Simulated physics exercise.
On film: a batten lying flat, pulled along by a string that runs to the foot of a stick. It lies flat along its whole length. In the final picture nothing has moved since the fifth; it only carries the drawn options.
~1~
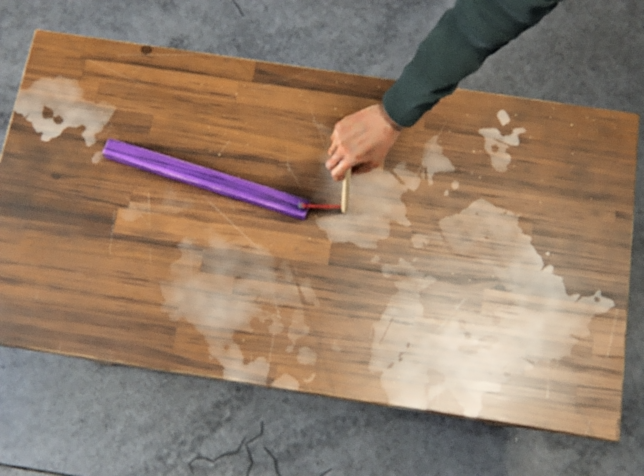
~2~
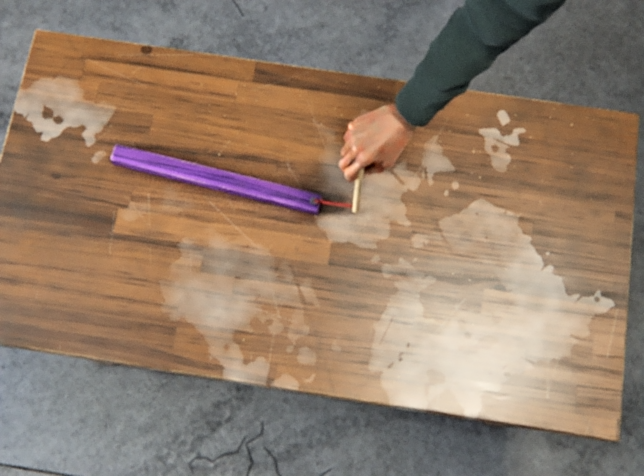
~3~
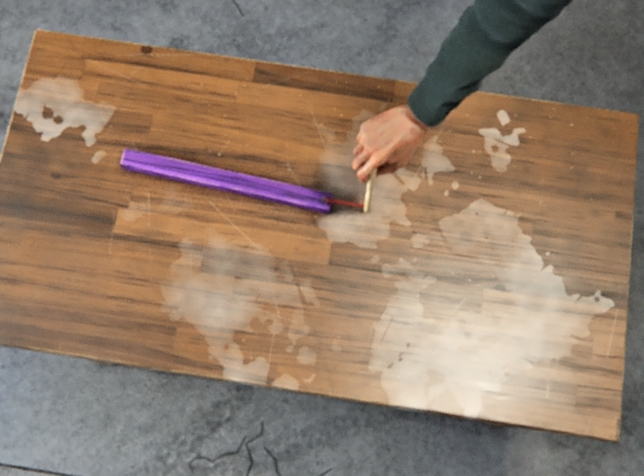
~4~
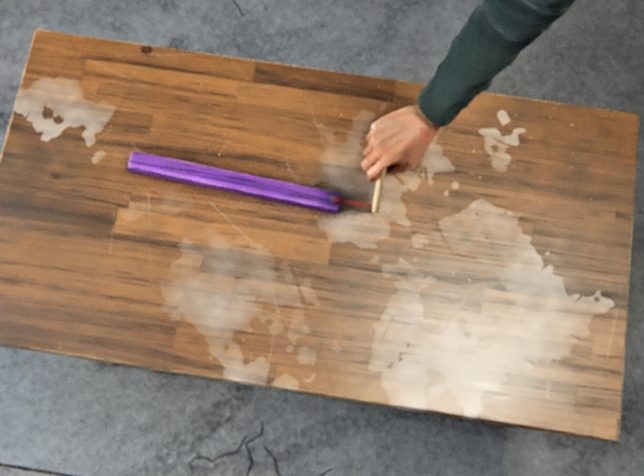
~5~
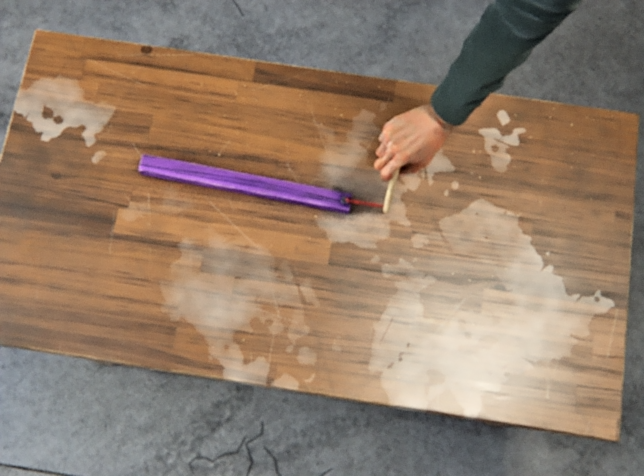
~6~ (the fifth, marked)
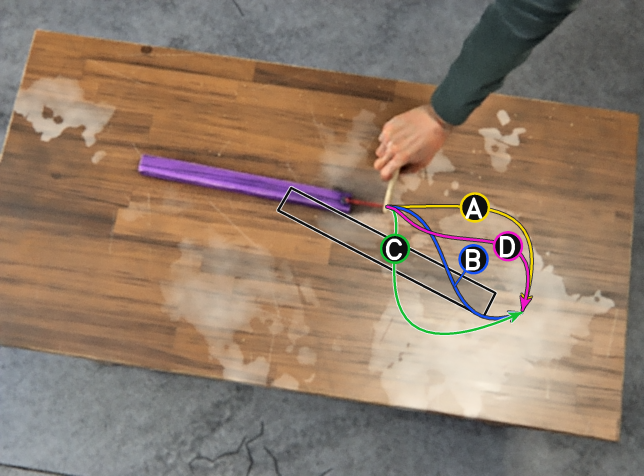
On a stained wooden tabletop, a hand holding a small stick draws a purple batten slowly rightward by a short red string.
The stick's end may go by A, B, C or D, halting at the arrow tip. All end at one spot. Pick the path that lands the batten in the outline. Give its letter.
Choose path B.
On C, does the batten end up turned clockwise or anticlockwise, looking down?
It turns clockwise.
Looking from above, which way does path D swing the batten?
It turns clockwise.
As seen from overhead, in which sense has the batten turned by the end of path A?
It turns clockwise.
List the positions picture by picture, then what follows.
The first picture shows purple batten (206, 177).
The second picture shows purple batten (215, 177).
The third picture shows purple batten (226, 179).
The fourth picture shows purple batten (234, 180).
The fifth picture shows purple batten (245, 182).
On the marked copy, A from (387, 207) via (498, 212) to (523, 307); B from (387, 207) via (448, 271) to (522, 313); C from (387, 207) via (406, 318) to (522, 313); D from (387, 207) via (476, 240) to (523, 310); the outline at (385, 251).
Taking B. A third of the way, foot of the stick (437, 245), middle of the batten (299, 196).
Two thirds of the way, foot of the stick (466, 305), middle of the batten (341, 225).
When it is over, foot of the stick (521, 313), middle of the batten (385, 249); it lies in the outline.
As for the rest, A leaves its middle at (405, 222); C leaves its middle at (378, 266); D leaves its middle at (399, 231).
